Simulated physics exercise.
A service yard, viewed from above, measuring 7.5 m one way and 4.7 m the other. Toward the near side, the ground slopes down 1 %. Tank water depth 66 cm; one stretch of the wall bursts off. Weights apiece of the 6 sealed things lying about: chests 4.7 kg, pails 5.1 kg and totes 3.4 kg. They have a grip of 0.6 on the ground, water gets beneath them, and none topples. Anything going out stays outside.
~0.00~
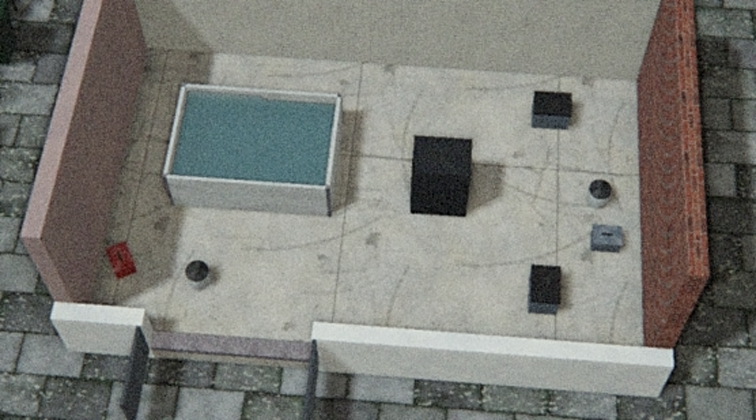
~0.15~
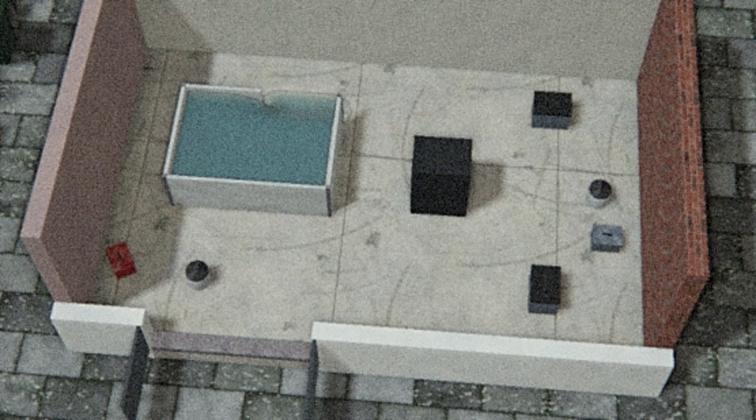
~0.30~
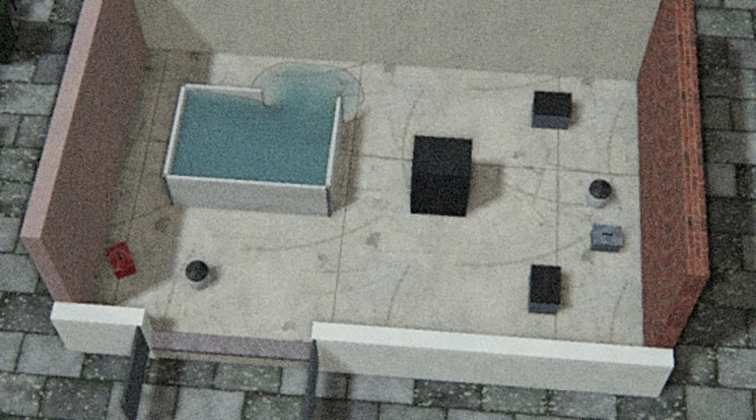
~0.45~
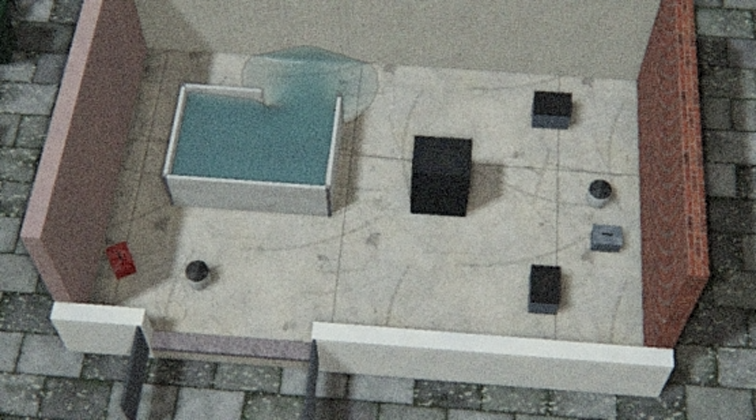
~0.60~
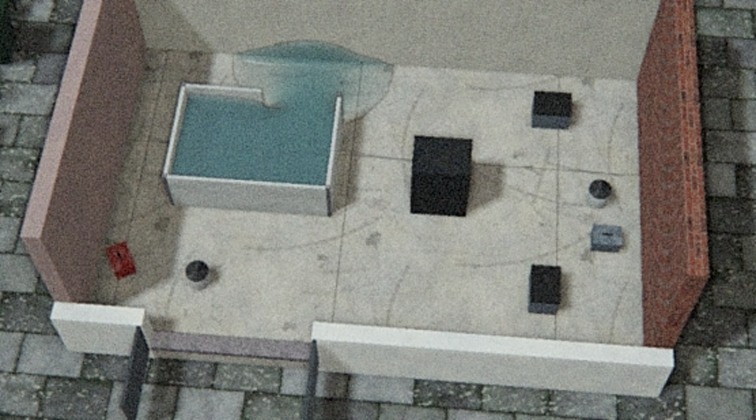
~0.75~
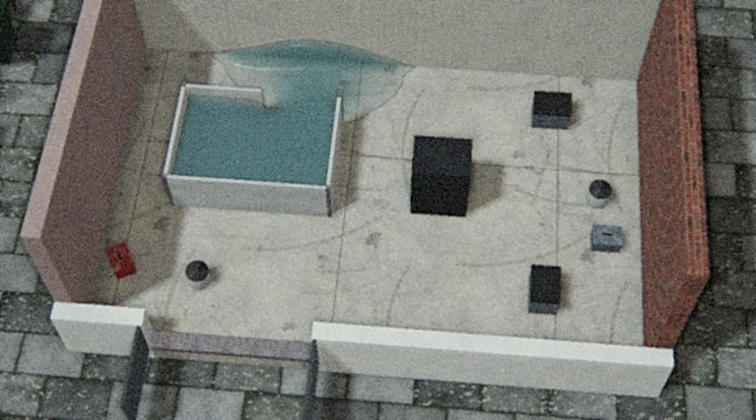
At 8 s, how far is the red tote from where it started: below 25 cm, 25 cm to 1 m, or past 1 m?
Its displacement will be large.
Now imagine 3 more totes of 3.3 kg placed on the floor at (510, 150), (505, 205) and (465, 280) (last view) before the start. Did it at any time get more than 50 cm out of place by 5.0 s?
Note, same order as listed: Beyond the limit, beyond the limit, inside the limit.
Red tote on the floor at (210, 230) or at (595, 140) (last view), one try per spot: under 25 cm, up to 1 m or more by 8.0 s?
First it remains in place, then it is swept away.
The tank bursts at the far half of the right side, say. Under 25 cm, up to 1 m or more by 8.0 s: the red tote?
From there, the red tote remains planted.
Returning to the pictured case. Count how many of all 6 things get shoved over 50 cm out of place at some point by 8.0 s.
That comes to 5.
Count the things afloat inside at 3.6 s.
By my count, 4.
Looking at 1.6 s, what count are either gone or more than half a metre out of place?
By then the count is 0.
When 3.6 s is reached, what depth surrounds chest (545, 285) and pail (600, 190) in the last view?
About 1 and 9 cm.
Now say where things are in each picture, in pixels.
In the first picture, the red tote at (120, 256), on the bottom; 3.2 m2 under water; 0 of 6 have shifted.
In the second picture, the red tote at (120, 256), on the bottom; water covers 3.8 m2; 0 of 6 have shifted.
In the third picture, the red tote at (120, 256) rests on the ground; 4.7 m2 under water; 0 of 6 have shifted.
In the fourth picture, the red tote at (120, 256) rests on the ground; 5.3 m2 under water; 0 of 6 have shifted.
In the fifth picture, the red tote at (120, 256), on the bottom; 5.5 m2 under water; 0 of 6 have shifted.
In the sixth picture, the red tote at (120, 256) rests on the ground; water covers 5.7 m2; 0 of 6 have shifted.
After 1.6 s the red tote is near (120, 256), 0.0 m from its start, aground; 0 of 6 are out; 0 afloat.
After 3.6 s the red tote is near (117, 298), 0.6 m from its start, afloat; 0 of 6 are out; 4 afloat.
After 5.6 s the red tote has gone out; 1 of 6 are out; 4 afloat.
After 8.0 s the red tote has gone out; 1 of 6 are out; 3 afloat.
